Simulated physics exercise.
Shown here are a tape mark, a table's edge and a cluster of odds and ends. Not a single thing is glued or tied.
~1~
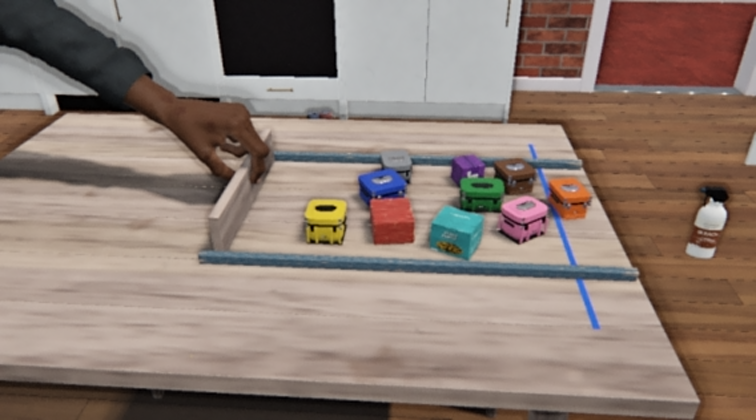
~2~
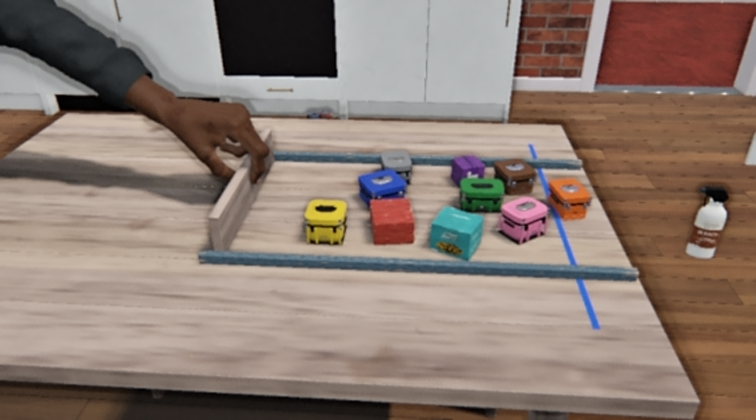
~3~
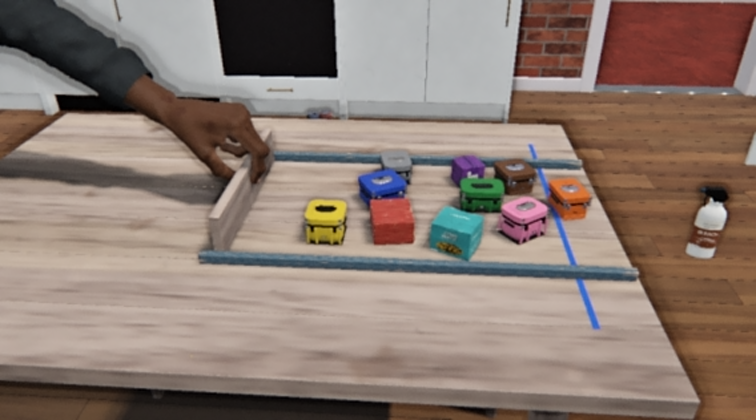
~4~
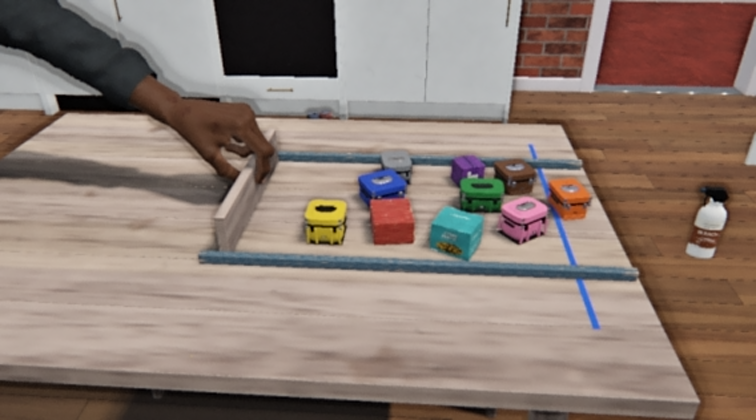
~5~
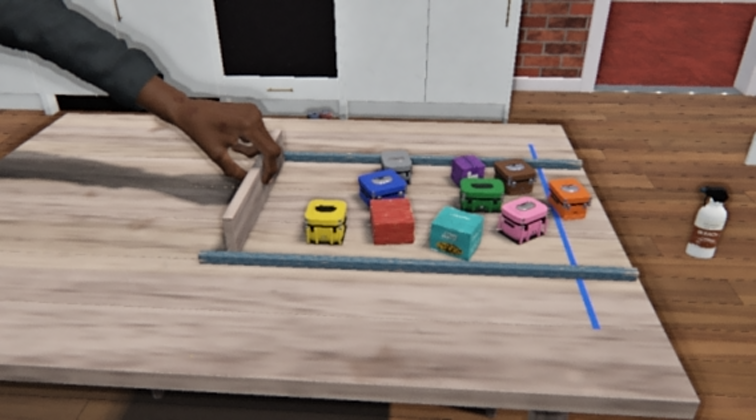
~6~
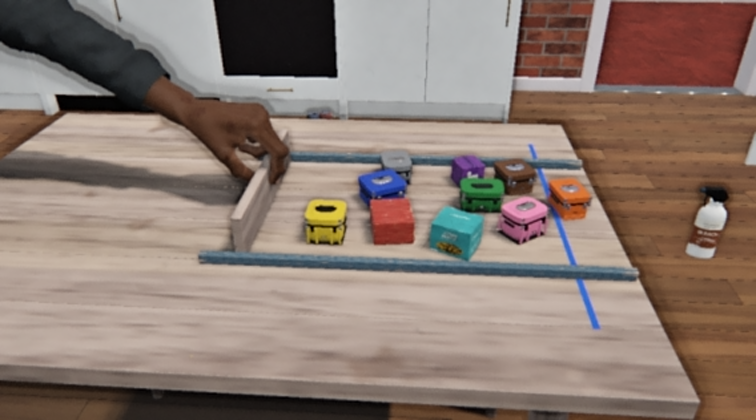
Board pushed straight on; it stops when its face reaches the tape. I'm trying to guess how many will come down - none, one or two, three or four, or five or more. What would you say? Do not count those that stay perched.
I would say five or more.
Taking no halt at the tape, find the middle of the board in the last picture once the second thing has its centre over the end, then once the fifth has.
Near (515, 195) and (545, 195).
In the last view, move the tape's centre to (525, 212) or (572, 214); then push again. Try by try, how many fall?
In that order 3 and 7.
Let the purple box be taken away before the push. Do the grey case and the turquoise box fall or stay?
So the grey case is still there and the turquoise box goes off the edge.
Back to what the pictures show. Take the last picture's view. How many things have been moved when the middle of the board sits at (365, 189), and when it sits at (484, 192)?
At the first spot 4, then 10.
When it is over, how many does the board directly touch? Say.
The count in contact is 3.
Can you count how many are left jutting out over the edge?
The total comes out at 1.
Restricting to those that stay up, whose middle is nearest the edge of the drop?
Foremost is the purple box.
Soon after, none off yet; orange case at rest near (568, 199); brown case at rest near (514, 177); pink case at rest near (523, 220).
In the end, the number that fall off is five or more; gone, red block, turquoise box, green case, pink case, brown case and orange case.
